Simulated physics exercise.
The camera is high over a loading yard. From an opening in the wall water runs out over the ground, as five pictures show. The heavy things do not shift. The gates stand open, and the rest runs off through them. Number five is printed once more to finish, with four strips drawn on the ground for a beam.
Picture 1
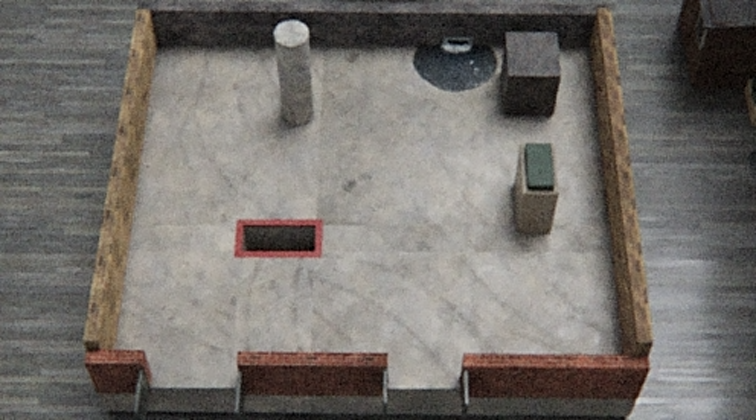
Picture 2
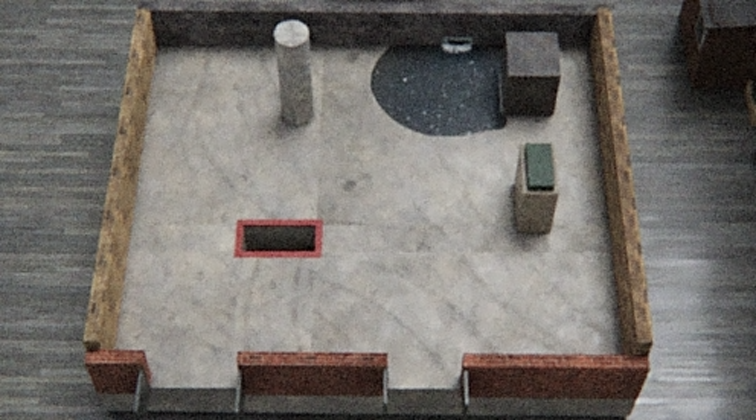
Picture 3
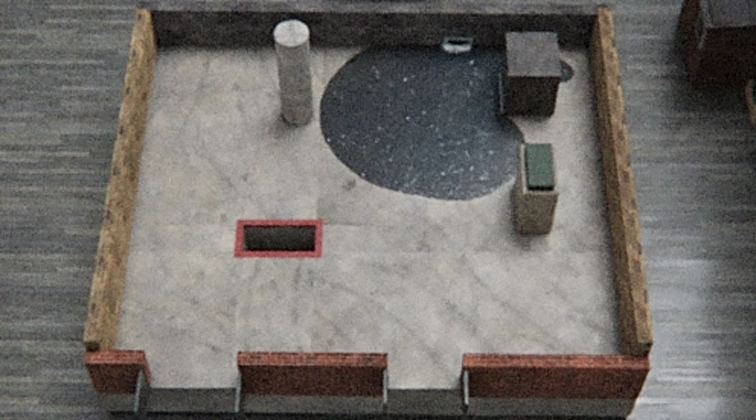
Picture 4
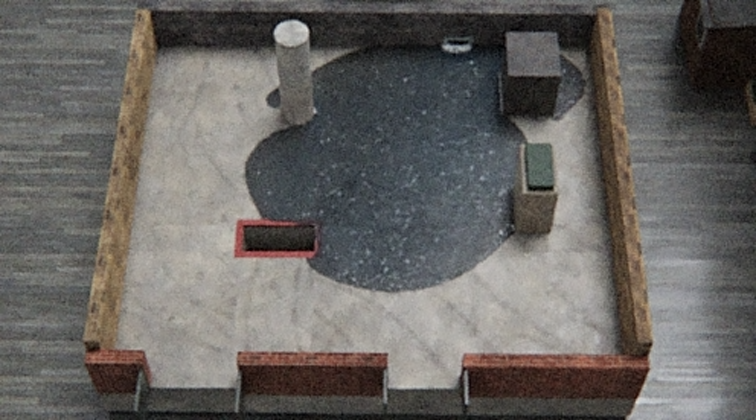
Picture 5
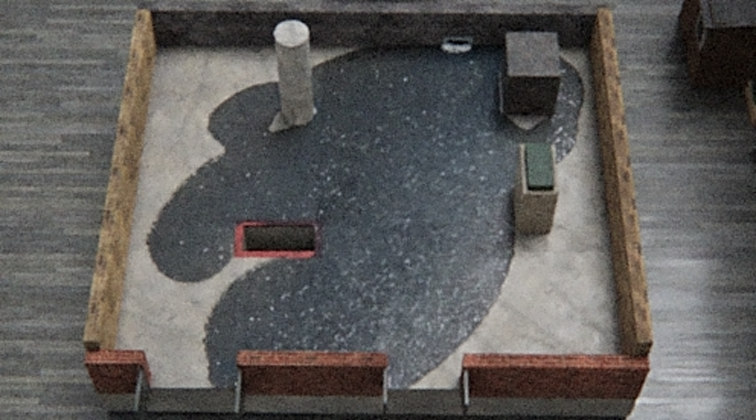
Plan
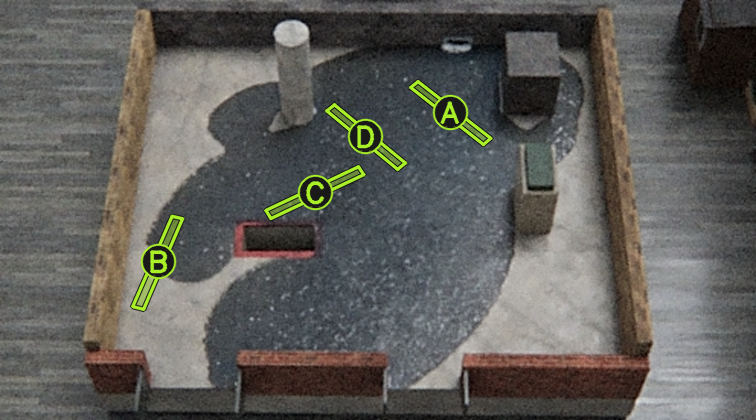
The clip shows dark liquid spreading from an outlet at the back wall of a walled yard, flowing around a pillar and boxes, reaching a red-edged pit, then surrounding it and extending to the front wall.
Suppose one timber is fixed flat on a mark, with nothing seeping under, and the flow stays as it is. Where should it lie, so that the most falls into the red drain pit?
Choose B.
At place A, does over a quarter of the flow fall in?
No.
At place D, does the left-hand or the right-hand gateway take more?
The left gate.
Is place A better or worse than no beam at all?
Worse.
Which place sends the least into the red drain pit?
The answer is D.
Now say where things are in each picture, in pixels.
The first frame shows outfall at (458, 41); red drain pit at (279, 238); open gate at (197, 375); open gate at (424, 376); front seen at (468, 86), 3 % of the ground wet; red drain pit still dry.
The second frame shows front seen at (421, 129), 9 % of the ground wet; red drain pit still dry.
The third frame shows front seen at (359, 174), 20 % of the ground wet; red drain pit still dry.
The fourth frame shows front seen at (340, 276), 37 % of the ground wet; red drain pit taking water.
The fifth frame shows front seen at (245, 338), 57 % of the ground wet; red drain pit taking water.
On the marked copy, A from (414, 84) to (487, 141); B from (138, 307) to (177, 217); C from (268, 214) to (361, 170); D from (330, 107) to (401, 166).
Choosing A, about 13 % of the stream goes into the red drain pit, about 87 % out by the gates.
Choosing B, about 30 % of the stream goes into the red drain pit, about 70 % out by the gates.
Choosing C, about 14 % of the stream goes into the red drain pit, about 85 % out by the gates.
Choosing D, about 6 % of the stream goes into the red drain pit, about 94 % out by the gates.
